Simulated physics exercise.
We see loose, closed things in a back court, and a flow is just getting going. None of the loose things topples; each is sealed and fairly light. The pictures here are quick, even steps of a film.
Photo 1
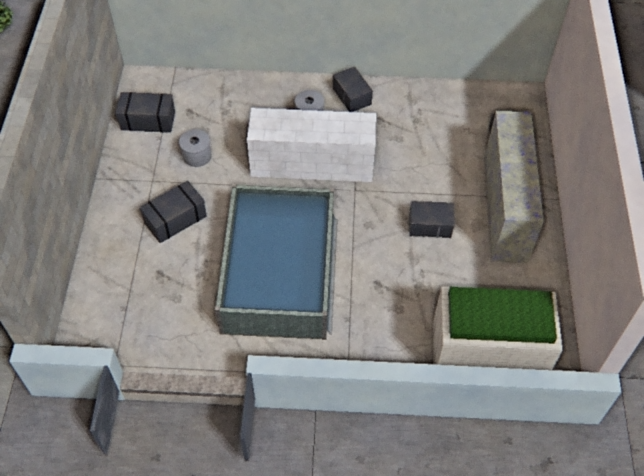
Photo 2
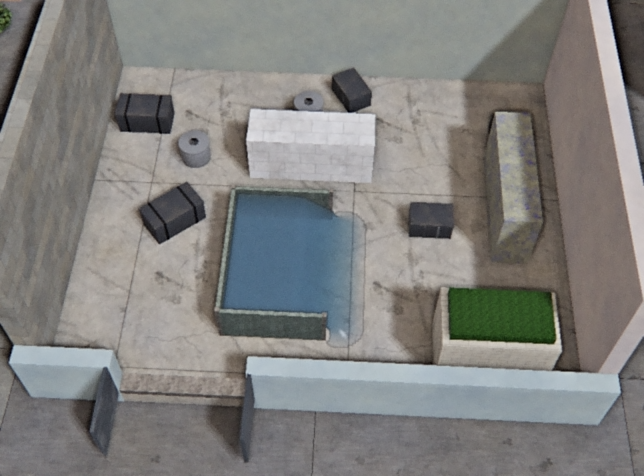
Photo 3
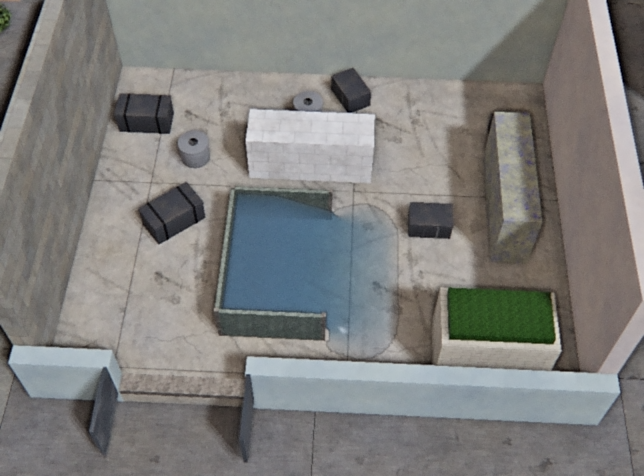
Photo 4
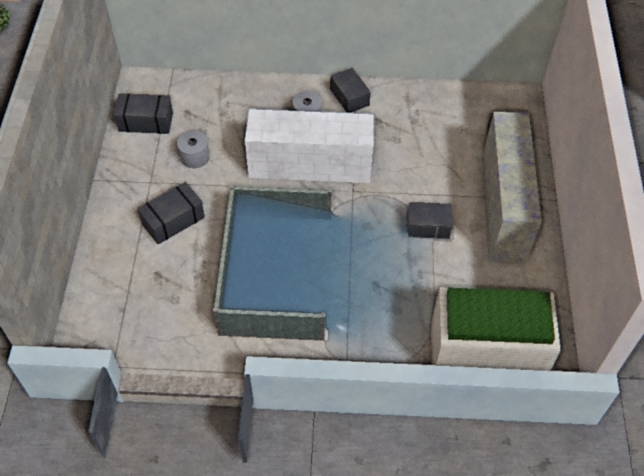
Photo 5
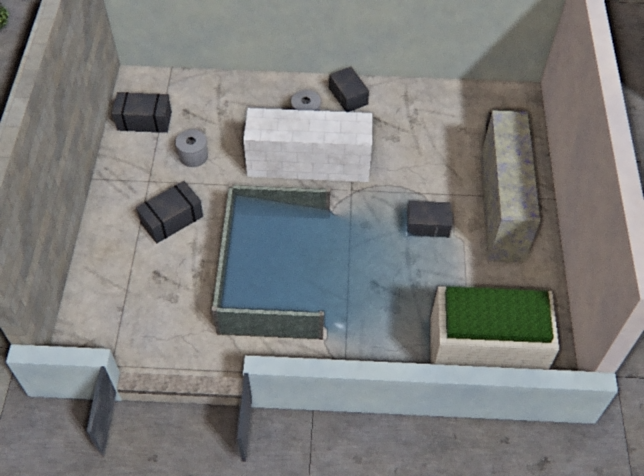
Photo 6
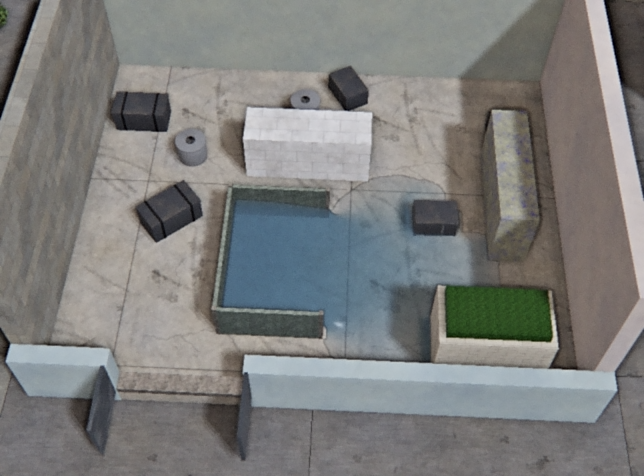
Water pours through the open right side of a raised blue pool in a walled courtyard seen from high above, the camera all but still. Dark boxes and small grey cylinders sit to the left and back, near a long white block, with a mottled block and green-topped planter at right. The shallow sheet spreads rightward over the pale paving, surrounds a small dark box and nudges it slightly right.
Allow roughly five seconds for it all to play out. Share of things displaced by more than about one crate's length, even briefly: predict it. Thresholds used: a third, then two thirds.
My call: Not even a third.
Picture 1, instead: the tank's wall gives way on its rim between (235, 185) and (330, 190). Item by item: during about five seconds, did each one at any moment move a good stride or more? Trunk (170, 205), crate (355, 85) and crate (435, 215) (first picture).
In turn: Stayed short, stayed short, cleared that distance.
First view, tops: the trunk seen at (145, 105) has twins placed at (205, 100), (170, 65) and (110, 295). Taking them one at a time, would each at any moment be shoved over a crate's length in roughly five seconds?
Going by the order given: Stays in place, stays in place, stays in place.
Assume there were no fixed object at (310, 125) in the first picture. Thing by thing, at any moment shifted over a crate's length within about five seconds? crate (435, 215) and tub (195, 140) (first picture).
Well, going one by one: Gets driven off, then remains close.
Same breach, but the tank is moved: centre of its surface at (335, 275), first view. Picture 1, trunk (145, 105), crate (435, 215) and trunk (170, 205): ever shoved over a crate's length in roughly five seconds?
First never went far, then displaced far, then never went far.
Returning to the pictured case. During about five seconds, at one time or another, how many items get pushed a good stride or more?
Count: 1.
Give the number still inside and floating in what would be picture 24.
By my reckoning the number comes out at 0.
A moment on, 0 of 7 are well off their spots; 0 afloat.
Next, 1 of 7 are well off their spots; 1 afloat.
Later, 1 of 7 are well off their spots; 0 afloat.
In the end, 1 of 7 are well off their spots, and 1 have been at some point; 2 afloat.
